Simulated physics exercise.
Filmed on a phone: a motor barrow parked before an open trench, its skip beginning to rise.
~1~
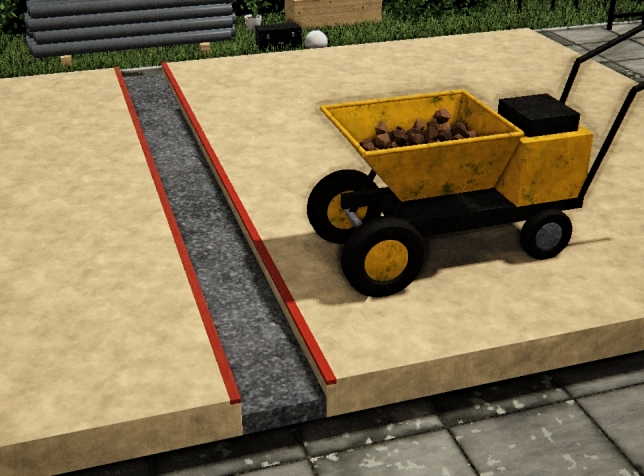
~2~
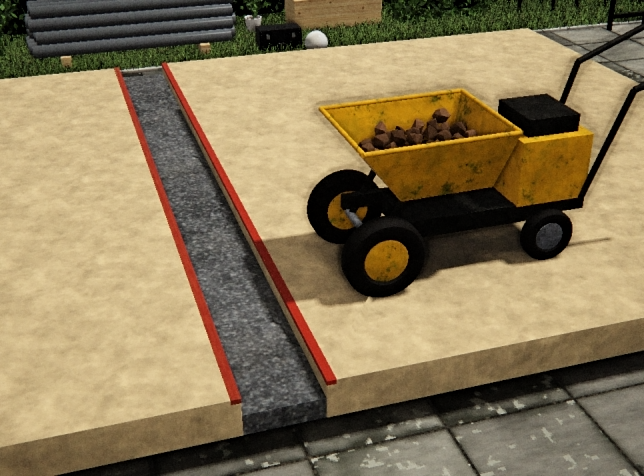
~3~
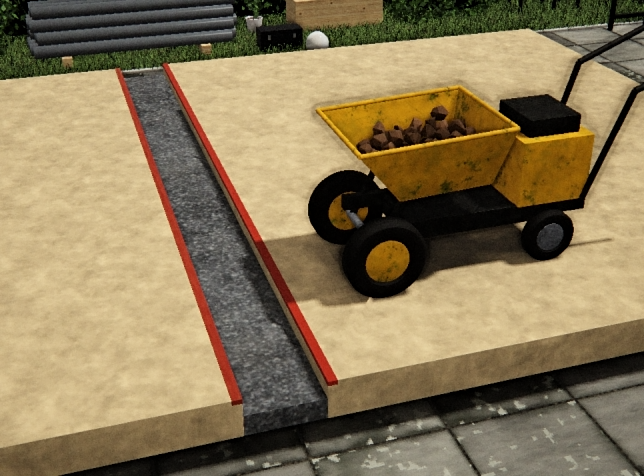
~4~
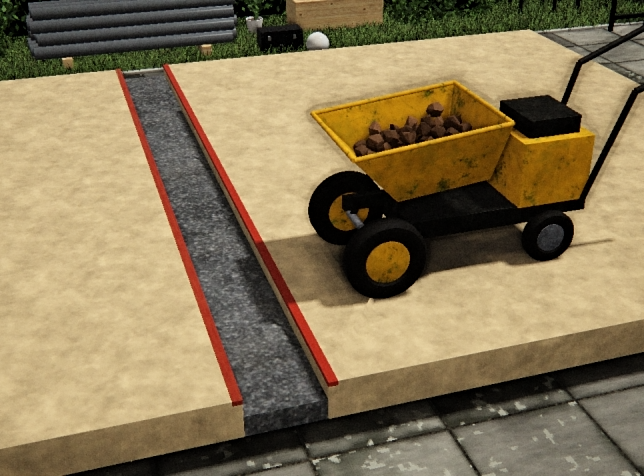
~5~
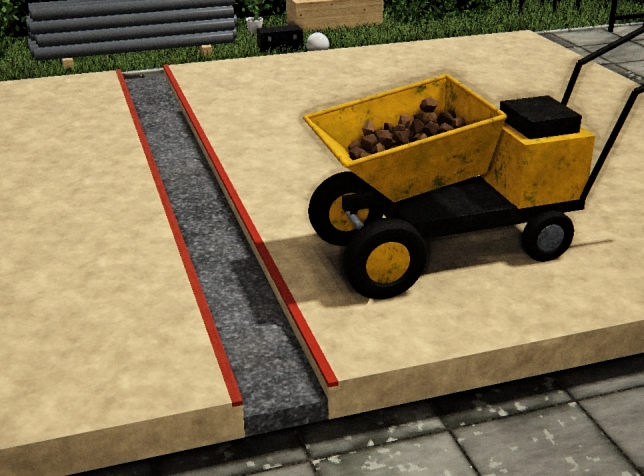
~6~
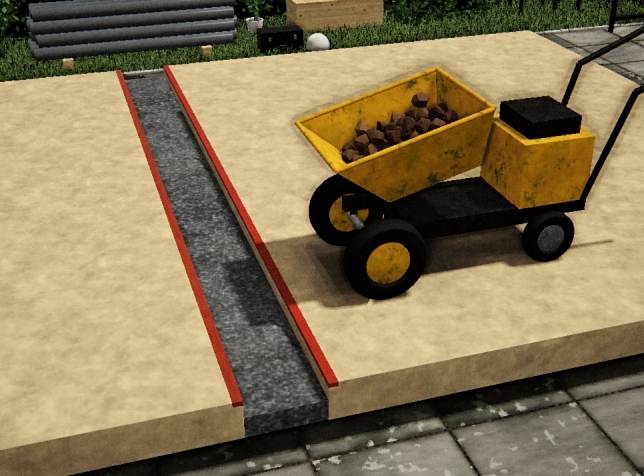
A yellow motor barrow loaded with brown clods stood still beside a shallow, red-edged trench, and its skip slowly tilted forward to the left, the front lip dipping while the clods stayed inside.
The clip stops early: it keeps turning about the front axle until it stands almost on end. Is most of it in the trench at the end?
Between the edges lies the larger part of the load.
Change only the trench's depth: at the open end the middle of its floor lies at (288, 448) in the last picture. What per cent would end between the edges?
Near 80 %.
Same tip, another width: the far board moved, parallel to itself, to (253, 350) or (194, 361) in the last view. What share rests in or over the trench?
First some 40, then 90 per cent.
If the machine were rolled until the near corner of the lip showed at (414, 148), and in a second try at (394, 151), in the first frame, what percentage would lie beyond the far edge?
Roughly 0 per cent, and 10 per cent.
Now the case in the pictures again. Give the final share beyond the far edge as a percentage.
Near 25 %.
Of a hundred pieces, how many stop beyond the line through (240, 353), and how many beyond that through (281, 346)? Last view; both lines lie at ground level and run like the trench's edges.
About 40 and 90 per cent.
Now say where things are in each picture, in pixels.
In the first frame, lip of the skip near (365, 155), level; top of the load near (436, 147), clay clods; first edge of the trench near (309, 337); far edge near (219, 353), the trench over half as wide as the skip, and shallow for its width.
In the second frame, lip of the skip near (364, 155), level; top of the load near (435, 146).
In the third frame, lip of the skip near (360, 157), tipped barely; top of the load near (434, 145).
In the fourth frame, lip of the skip near (354, 161), tipped a little; top of the load near (437, 133).
In the fifth frame, lip of the skip near (346, 165), tipped a little; top of the load near (432, 130).
In the sixth frame, lip of the skip near (337, 171), tipped clearly; top of the load near (424, 126); first edge of the trench near (311, 339); far edge near (221, 356).
Shortly afterwards, skip tipped steeply; the whole lot in the skip.
Next, skip tipped right over; all but a few in the skip; a little in or heaped over the trench.
Some moments later, skip tipped right over; a little in the skip; near two thirds in or heaped over the trench; near a quarter beyond it.
In the end, skip tipped right over; the bulk in or heaped over the trench; near a quarter beyond it.
